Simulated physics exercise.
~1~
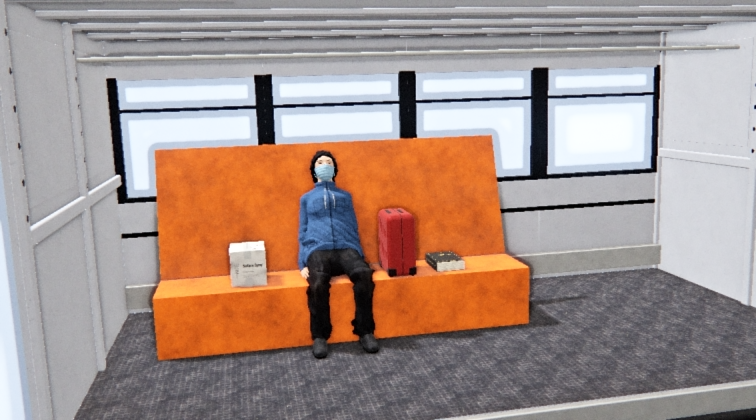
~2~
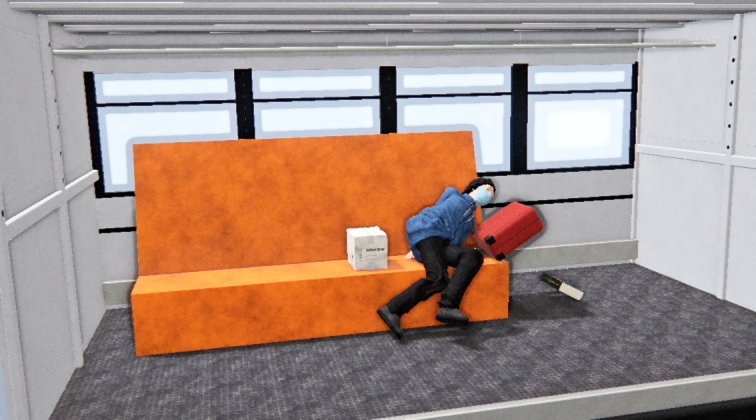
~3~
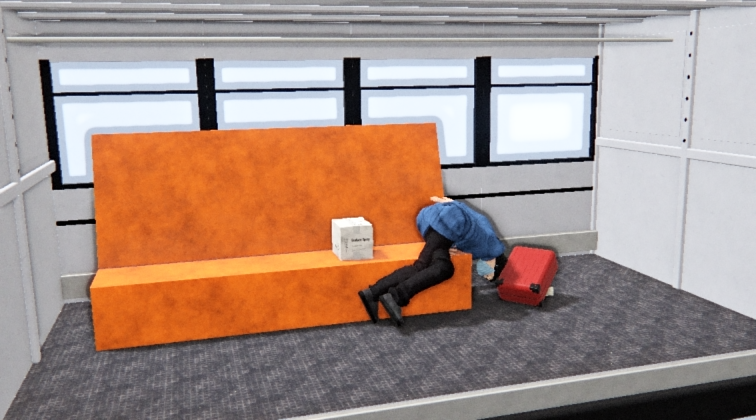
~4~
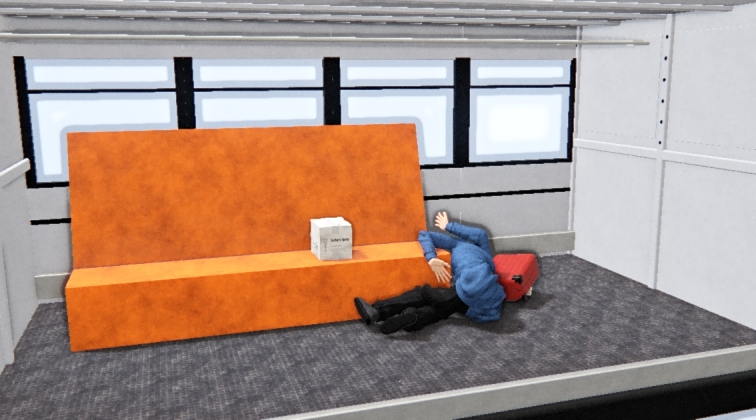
In a train car, a limp, masked passenger slumped on an orange bench slid right along with a white box, a red suitcase and a small dark item, then toppled off the end onto the floor beside the fallen suitcase, while the box stayed on the seat.
